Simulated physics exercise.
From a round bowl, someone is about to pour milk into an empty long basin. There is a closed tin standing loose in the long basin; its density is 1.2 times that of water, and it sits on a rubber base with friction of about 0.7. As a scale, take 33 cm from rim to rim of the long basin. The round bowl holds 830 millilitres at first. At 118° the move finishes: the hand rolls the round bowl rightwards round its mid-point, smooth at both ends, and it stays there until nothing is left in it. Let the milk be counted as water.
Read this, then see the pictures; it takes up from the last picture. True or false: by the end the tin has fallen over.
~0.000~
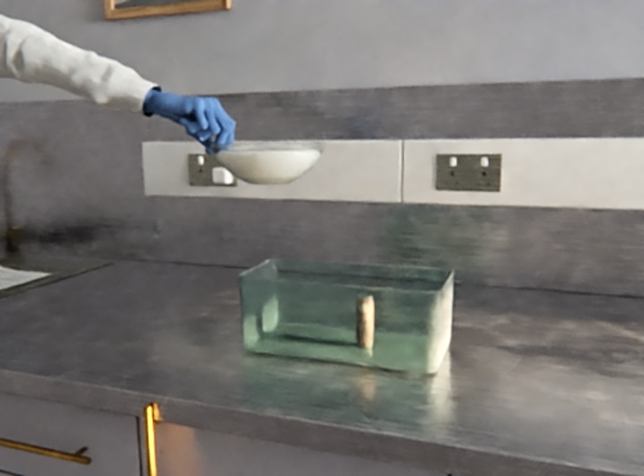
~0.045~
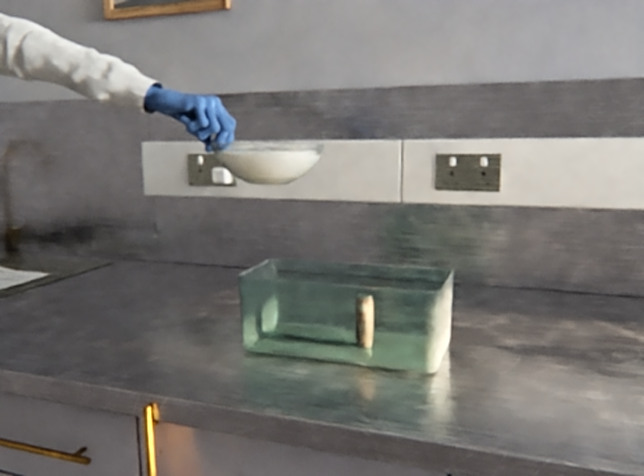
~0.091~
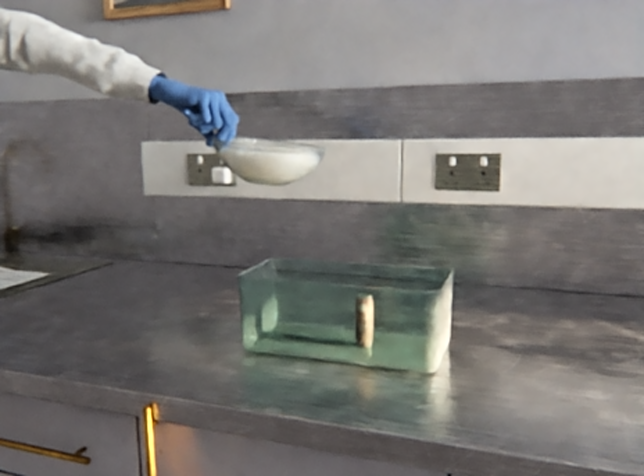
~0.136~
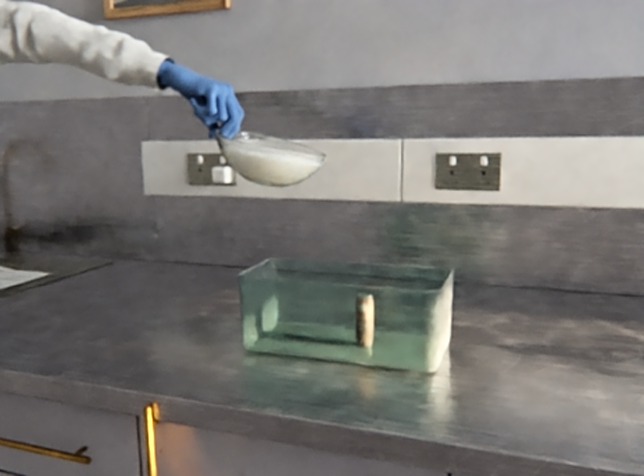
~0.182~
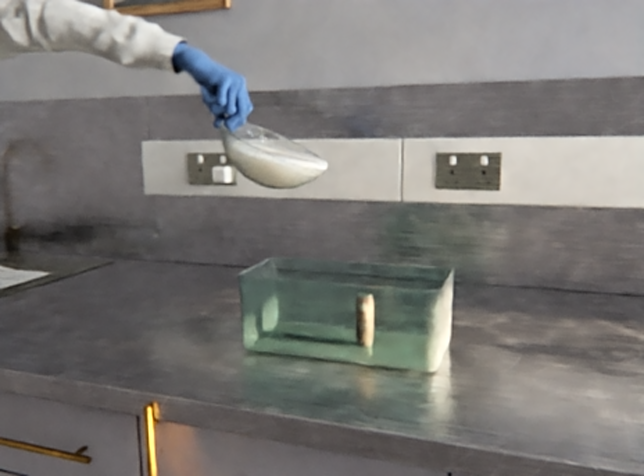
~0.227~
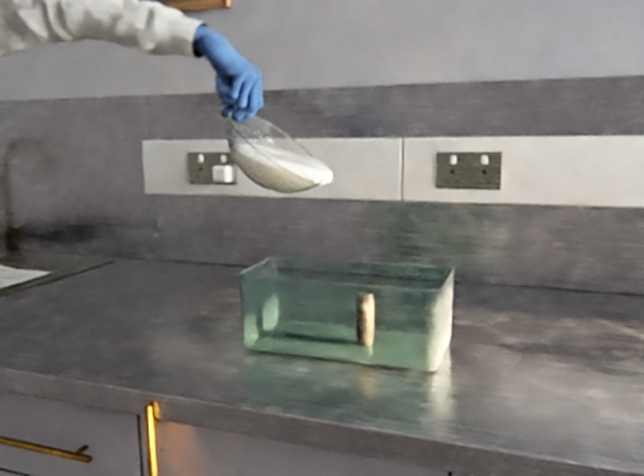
True.
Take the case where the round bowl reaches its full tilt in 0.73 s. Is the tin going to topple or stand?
Outcome - the tin comes down.
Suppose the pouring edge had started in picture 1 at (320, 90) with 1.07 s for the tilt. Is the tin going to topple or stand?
Result: Tin upright.
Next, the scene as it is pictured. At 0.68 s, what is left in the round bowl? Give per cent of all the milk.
About 0 percent.
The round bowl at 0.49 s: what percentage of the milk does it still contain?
Around 0 percent.
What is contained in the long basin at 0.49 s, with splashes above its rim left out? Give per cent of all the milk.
Estimate - around 80 in a hundred parts.
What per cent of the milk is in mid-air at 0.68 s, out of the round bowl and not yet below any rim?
I'd say some 5 per cent is in the air.
After 0.49 s the tilt is 109° and 0 per cent is still to pour; the tin stands where it began.
After 0.68 s the tilt is 118° and 0 per cent is still to pour; the tin leans 40°.
After 0.87 s the tilt is 118° and 0 per cent is still to pour; the tin lies on its side.
After 1.09 s the tilt is 118° and 0 per cent is still to pour; the tin lies on its side.
In the end the tin lies on its side.
